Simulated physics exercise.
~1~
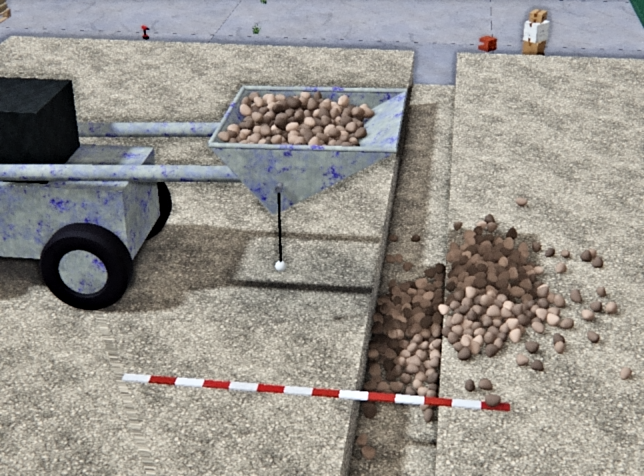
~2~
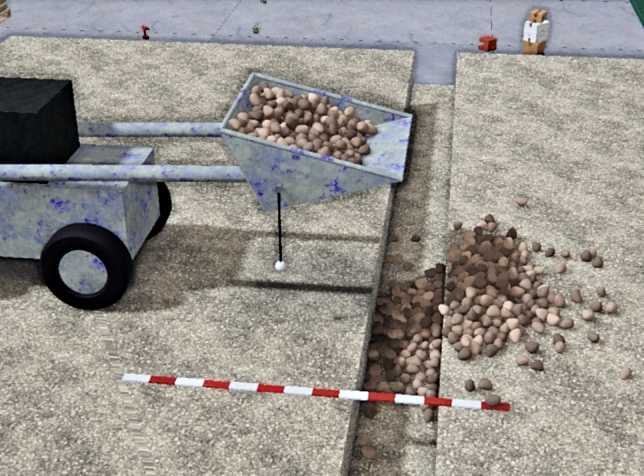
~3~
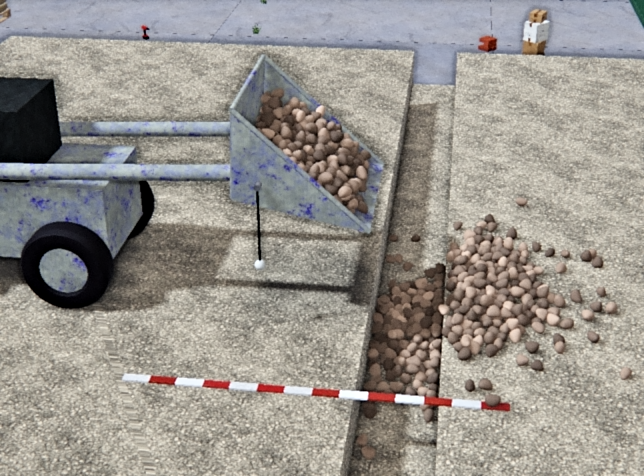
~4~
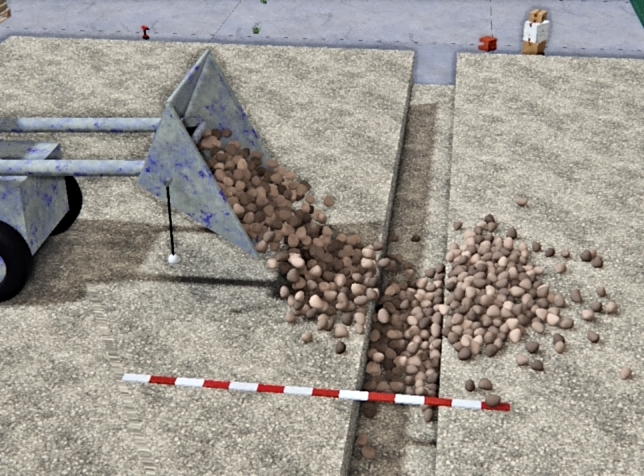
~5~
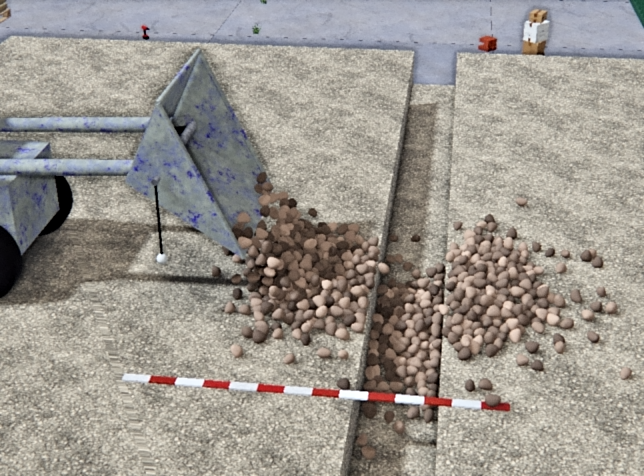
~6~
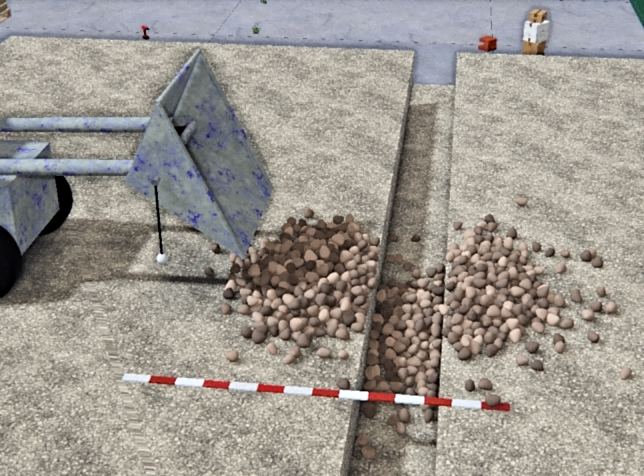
On pale gravelly ground crossed by a narrow trench, a wheeled loader tipped its bucket of brown stones and backed away to the left, spilling them mostly in a heap short of the trench, beside the earlier pile, until the bucket hung empty.
